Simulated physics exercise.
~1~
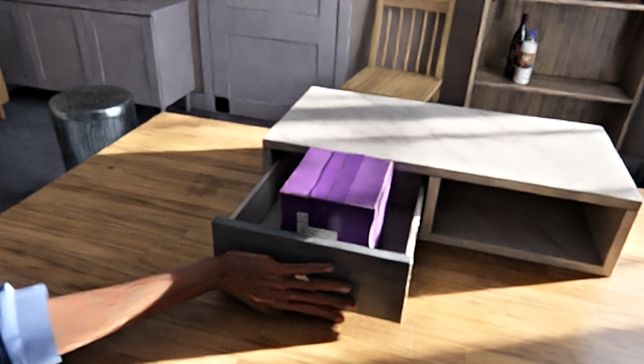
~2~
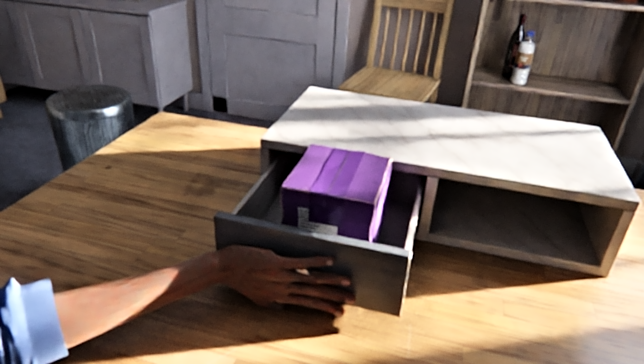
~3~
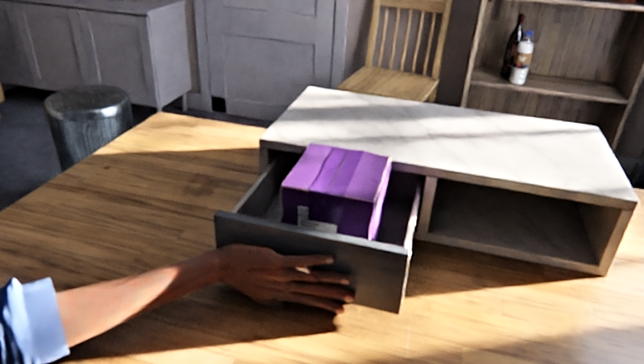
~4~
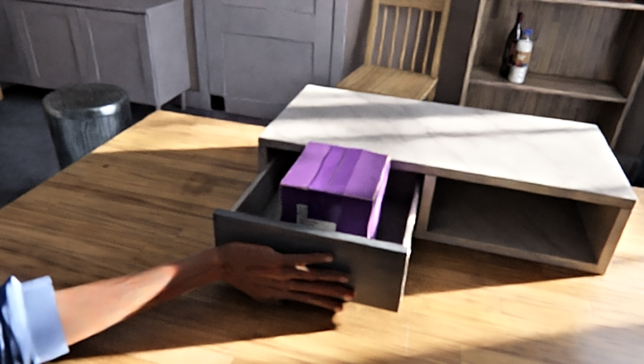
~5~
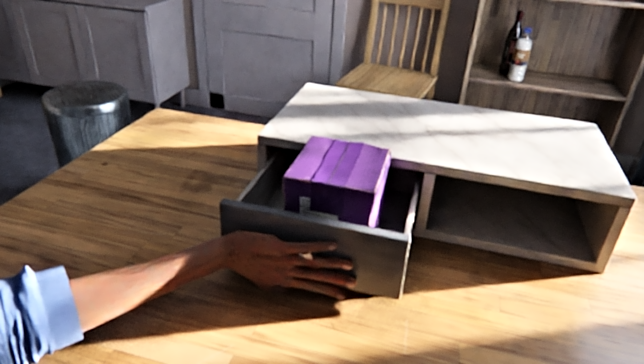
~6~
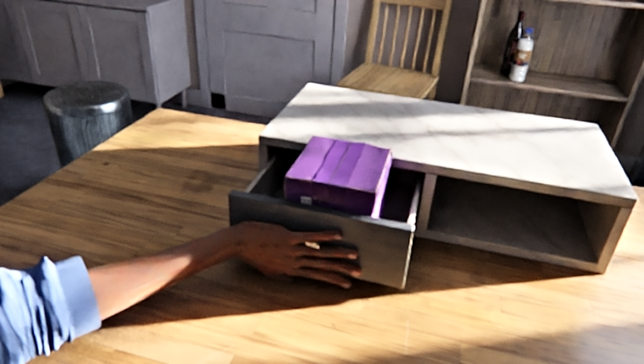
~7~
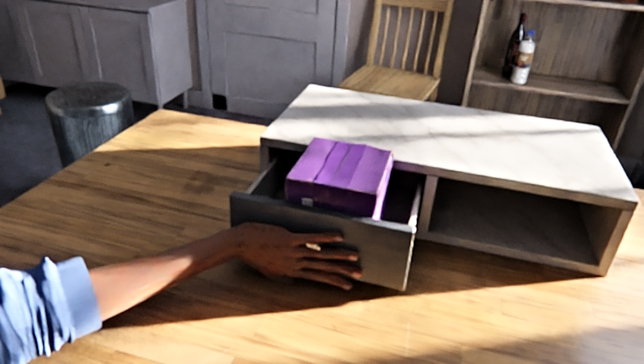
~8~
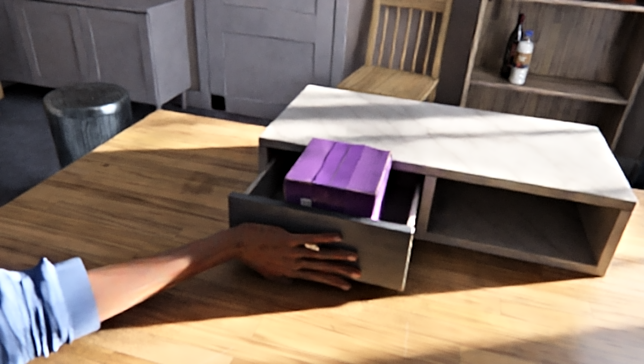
Grey drawer holding a purple box sliding slightly inward under a hand's push, then stopping and staying ajar in the chest.
